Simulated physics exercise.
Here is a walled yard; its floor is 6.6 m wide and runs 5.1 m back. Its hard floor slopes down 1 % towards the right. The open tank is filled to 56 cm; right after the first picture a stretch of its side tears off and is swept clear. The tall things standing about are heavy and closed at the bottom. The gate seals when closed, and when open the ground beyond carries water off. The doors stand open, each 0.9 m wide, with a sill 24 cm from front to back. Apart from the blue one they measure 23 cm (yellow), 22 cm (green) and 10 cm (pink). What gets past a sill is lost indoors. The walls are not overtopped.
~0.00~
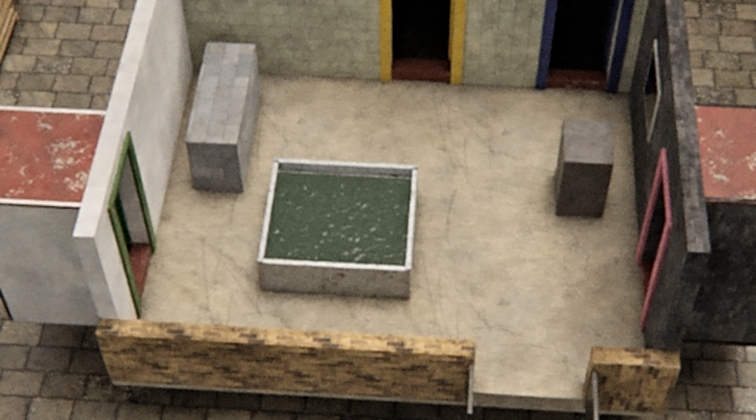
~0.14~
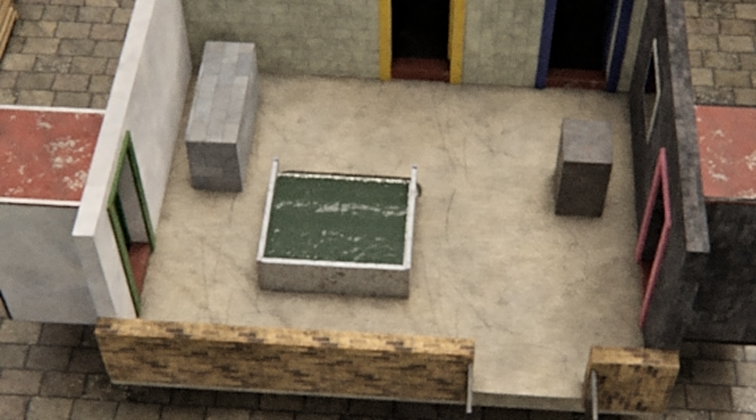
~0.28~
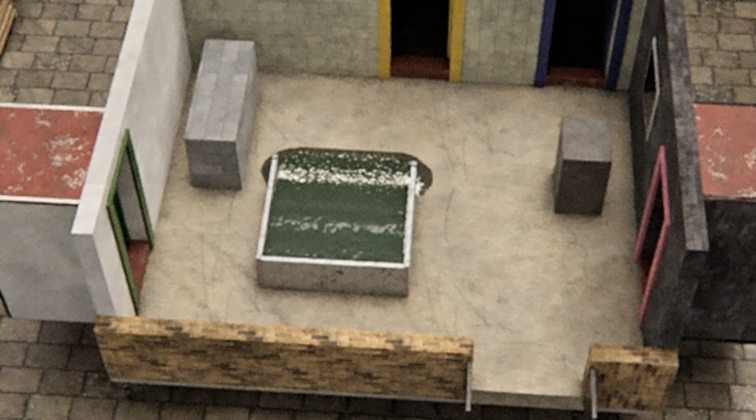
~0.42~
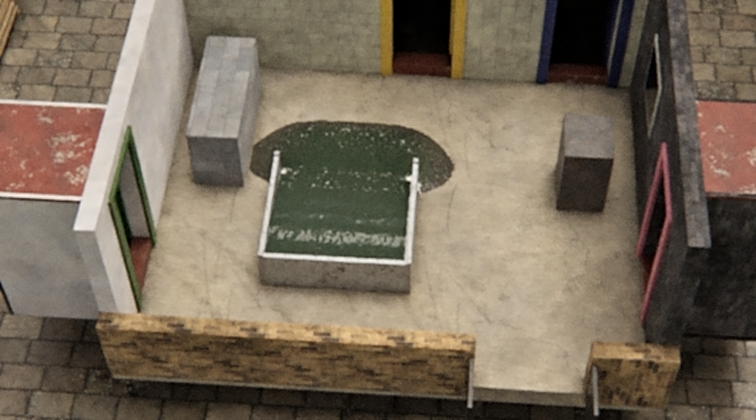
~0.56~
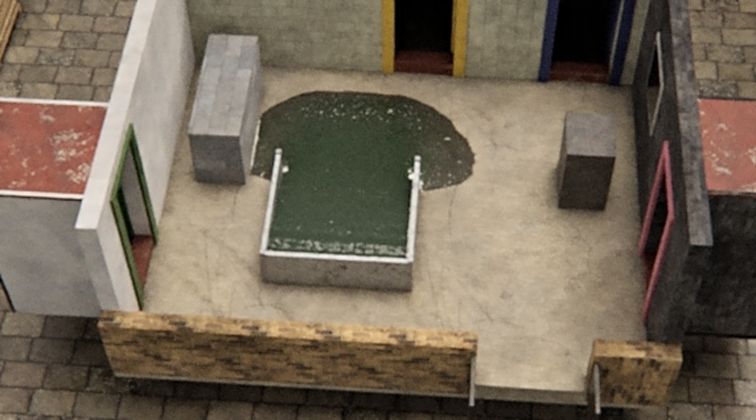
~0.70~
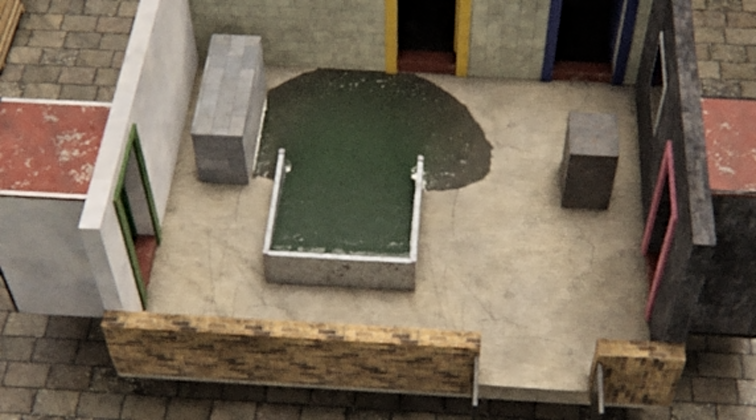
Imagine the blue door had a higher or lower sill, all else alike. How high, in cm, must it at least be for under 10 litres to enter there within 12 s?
At least 13 cm or so.
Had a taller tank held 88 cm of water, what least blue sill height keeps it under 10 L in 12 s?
About 20 cm.
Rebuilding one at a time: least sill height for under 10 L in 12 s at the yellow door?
About 25 cm at yellow.
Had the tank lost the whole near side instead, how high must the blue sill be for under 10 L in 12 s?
Then roughly 7.5 cm.
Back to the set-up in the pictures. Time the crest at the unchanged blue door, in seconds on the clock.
Near 5.5 s.
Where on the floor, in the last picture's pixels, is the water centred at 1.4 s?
Near (357, 167).
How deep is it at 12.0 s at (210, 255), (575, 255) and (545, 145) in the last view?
About 3, 7 and 6 cm.
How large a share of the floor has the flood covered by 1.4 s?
About 25 per cent.
After 1.4 s water covers 25 % of the floor, deepest (35 cm) near (363, 81); it has not reached the blue door.
After 3.0 s water covers 40 % of the floor, deepest (28 cm) near (628, 86); 8 cm at the blue door, 0 litres in over its 18 cm sill.
After 12.0 s water covers 95 % of the floor, deepest (10 cm) near (644, 366); 6 cm at the blue door, 0 litres in over its 18 cm sill.
At the blue door as built, the water arrived by 1.8 s and peaked near 17 cm at 5.6 s.
Run again over the same 12 s with other heights there, 26 litres in over 10.5 cm, 4 litres over 14.5 cm. The limit of 10 litres is kept from about 13 cm up.
